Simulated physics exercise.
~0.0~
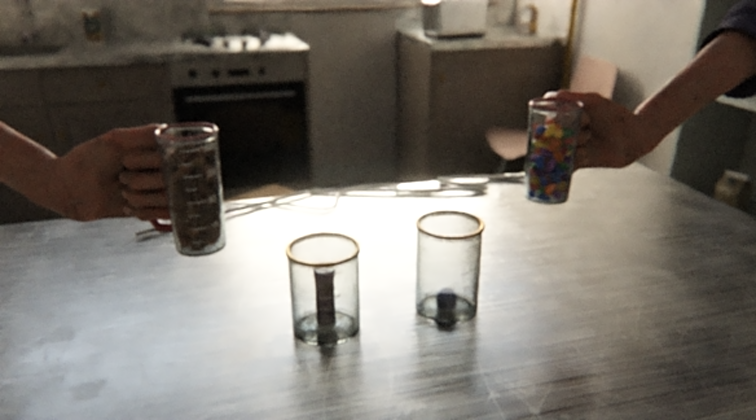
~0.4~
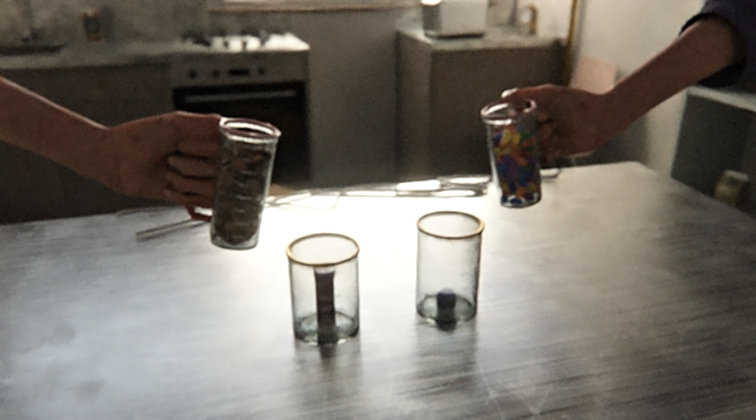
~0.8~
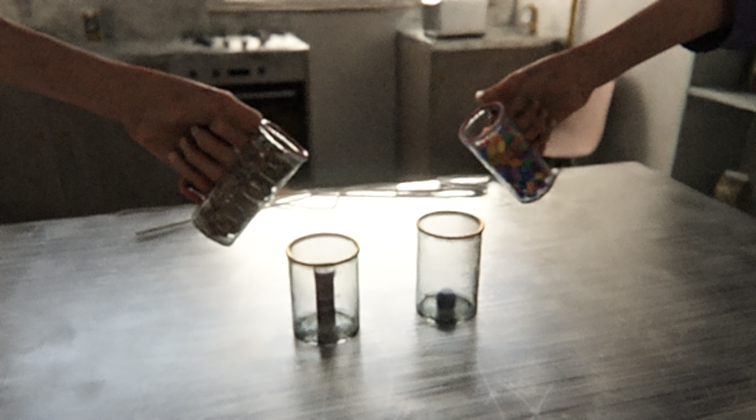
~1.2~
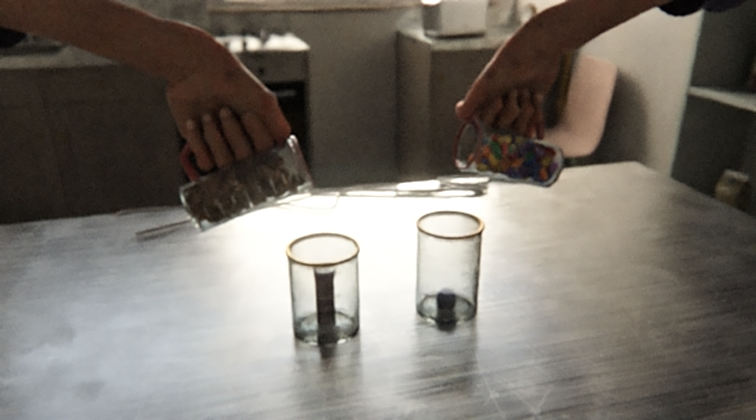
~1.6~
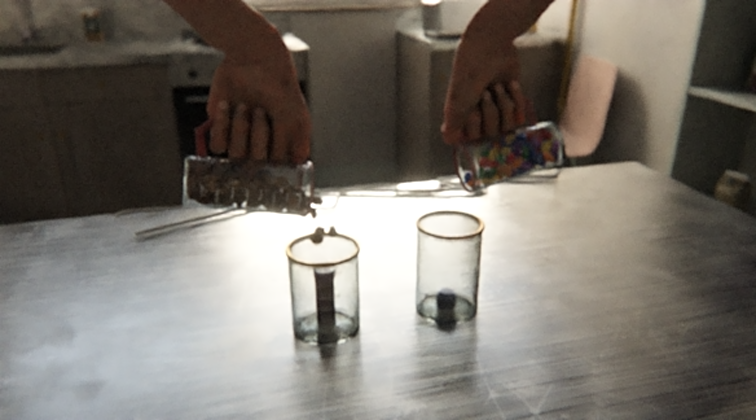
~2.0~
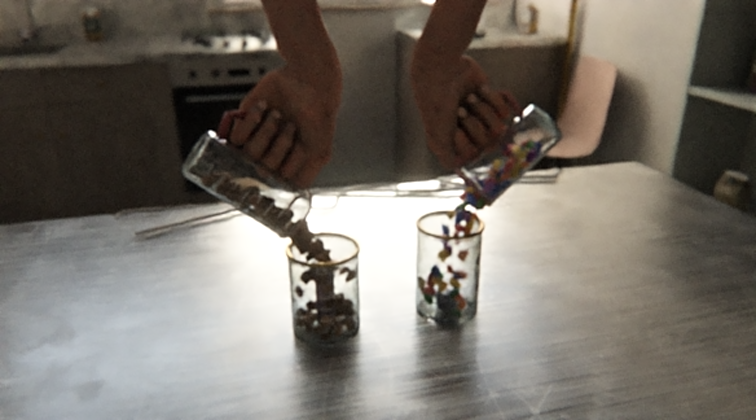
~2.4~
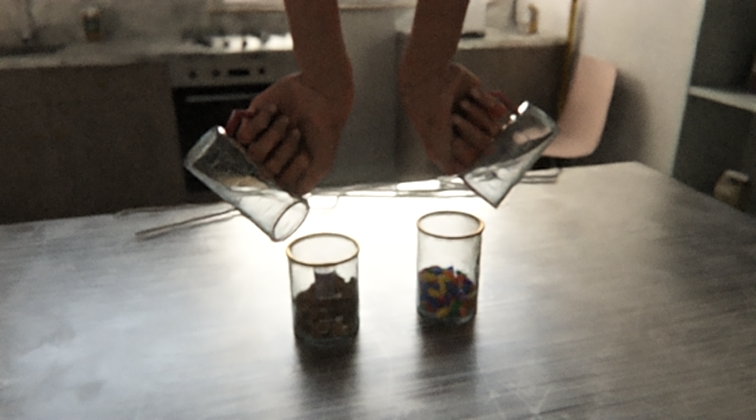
On a kitchen table, two hands tip brown and colourful pieces into beakers, covering the right object only.
